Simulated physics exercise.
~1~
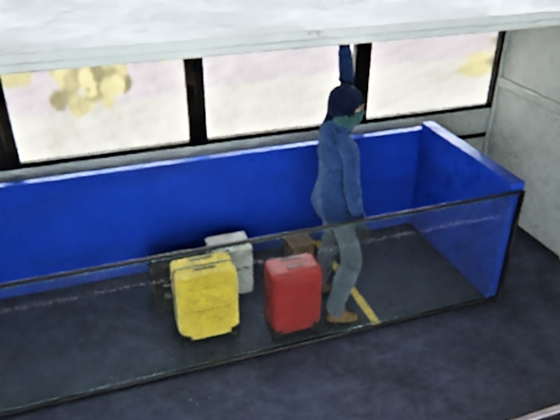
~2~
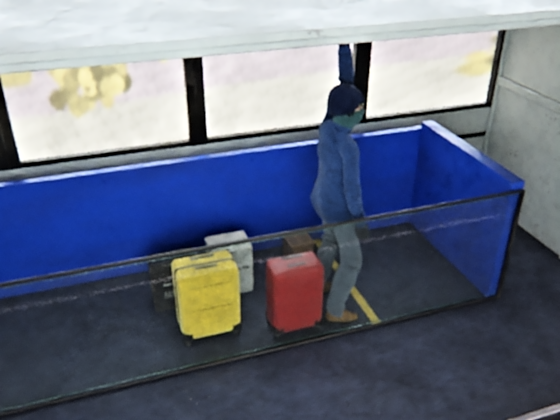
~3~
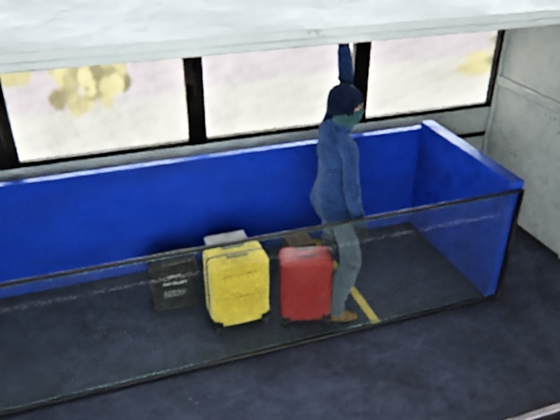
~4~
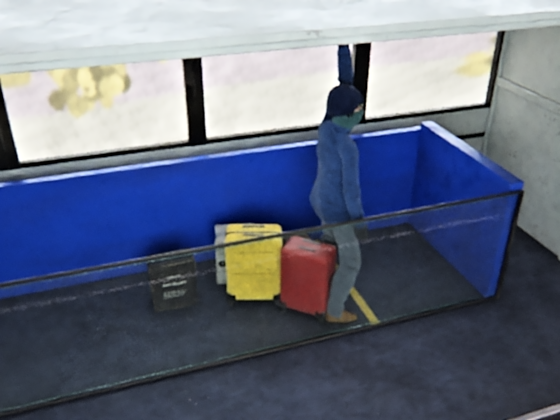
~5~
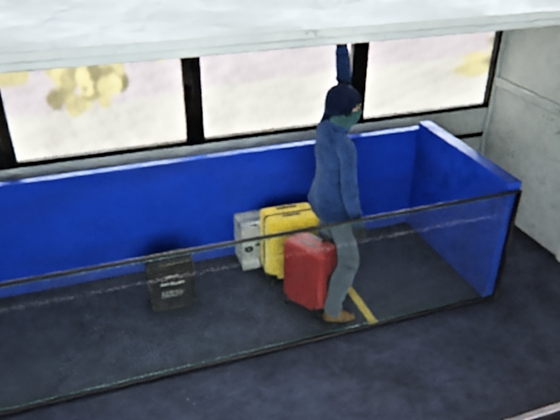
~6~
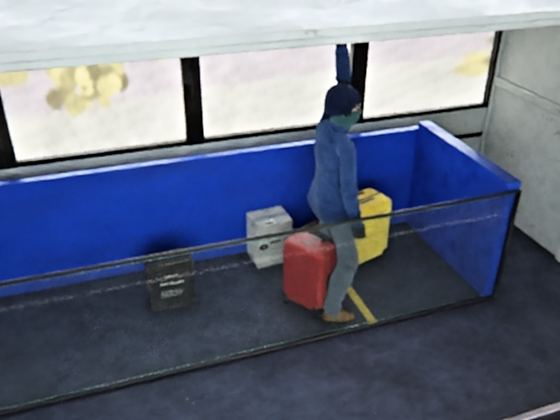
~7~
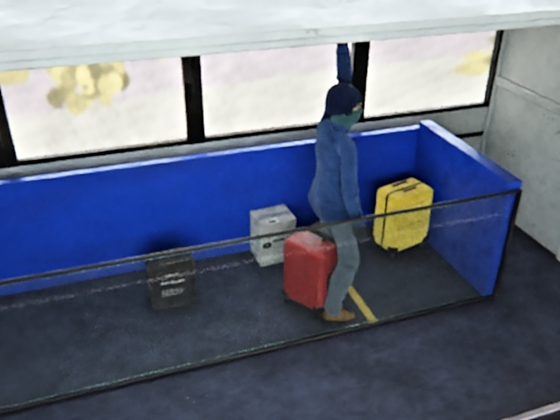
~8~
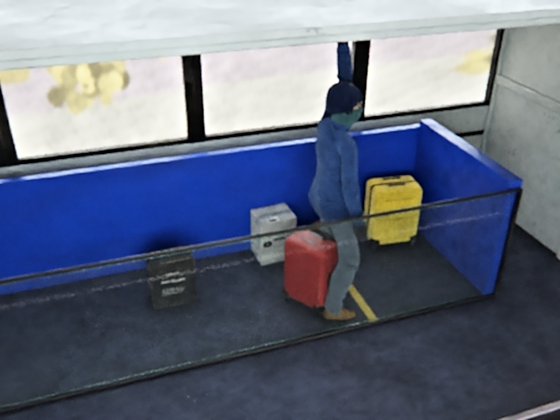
In a blue-walled bay, a yellow suitcase slides right past a standing figure and crosses the line.
